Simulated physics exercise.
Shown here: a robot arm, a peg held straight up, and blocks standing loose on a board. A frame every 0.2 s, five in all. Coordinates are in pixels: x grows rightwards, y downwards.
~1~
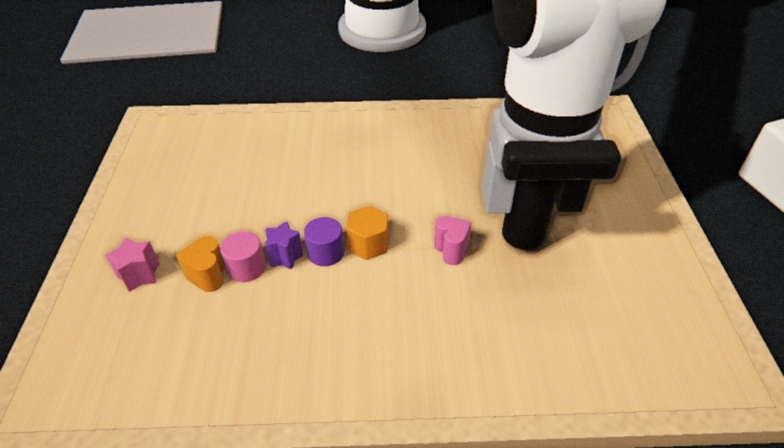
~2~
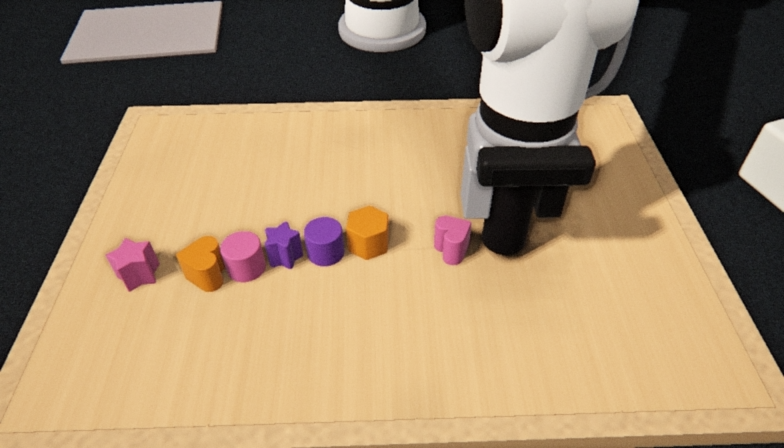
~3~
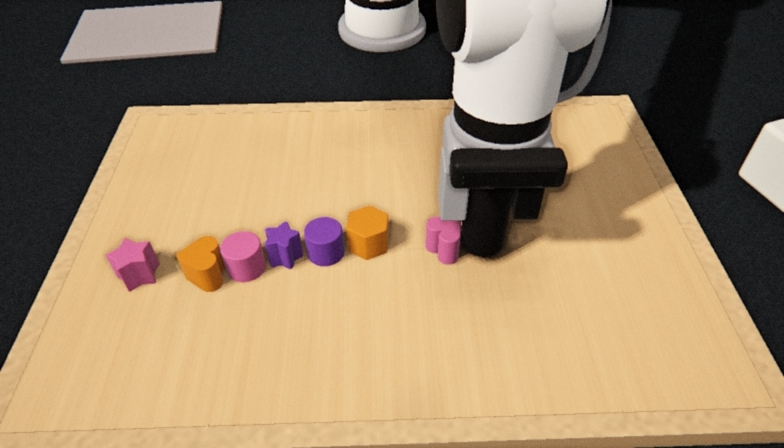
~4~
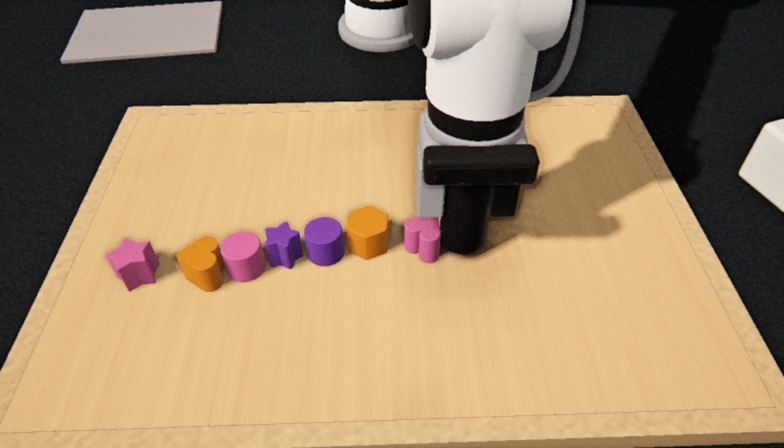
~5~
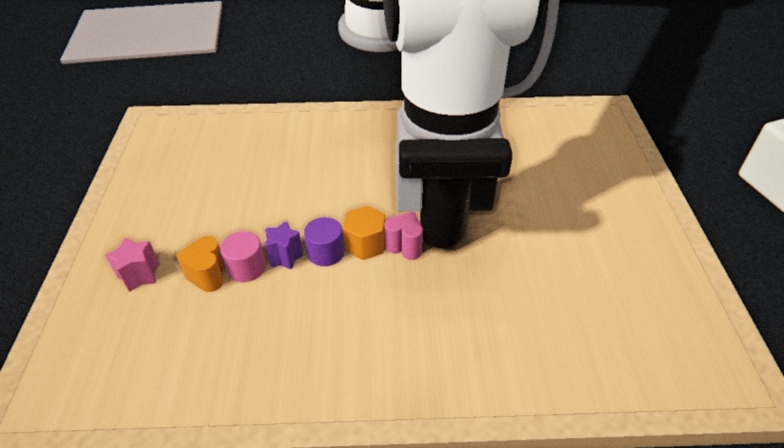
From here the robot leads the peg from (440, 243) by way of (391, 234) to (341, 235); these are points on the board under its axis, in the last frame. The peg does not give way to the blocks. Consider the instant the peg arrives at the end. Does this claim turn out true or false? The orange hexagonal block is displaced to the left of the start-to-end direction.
It is false.
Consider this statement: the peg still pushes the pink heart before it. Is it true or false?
Verdict: True.
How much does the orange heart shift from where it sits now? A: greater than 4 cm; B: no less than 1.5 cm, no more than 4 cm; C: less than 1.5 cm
C
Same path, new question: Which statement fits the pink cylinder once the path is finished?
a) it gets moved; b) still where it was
a (it gets moved)
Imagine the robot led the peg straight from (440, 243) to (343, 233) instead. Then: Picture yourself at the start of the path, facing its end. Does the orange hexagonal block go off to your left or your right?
It gets pushed right.
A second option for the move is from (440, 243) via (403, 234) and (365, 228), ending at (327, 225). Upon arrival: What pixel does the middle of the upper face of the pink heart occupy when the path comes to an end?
If I read the scene right, the answer is (288, 206).
On the path given first. Halfway along, peg (391, 224); orange heart (194, 253); pink cylinder (229, 249); purple star (265, 243); purple cylinder (288, 223); orange hexagonal block (319, 202), turned 25° clockwise; pink heart (354, 214).
At the end, peg (340, 225); orange heart (189, 254); pink cylinder (224, 254); purple star (263, 245), turned 30° anticlockwise; purple cylinder (267, 218); orange hexagonal block (292, 187), turned 70° clockwise; pink heart (301, 211), turned 35° clockwise.
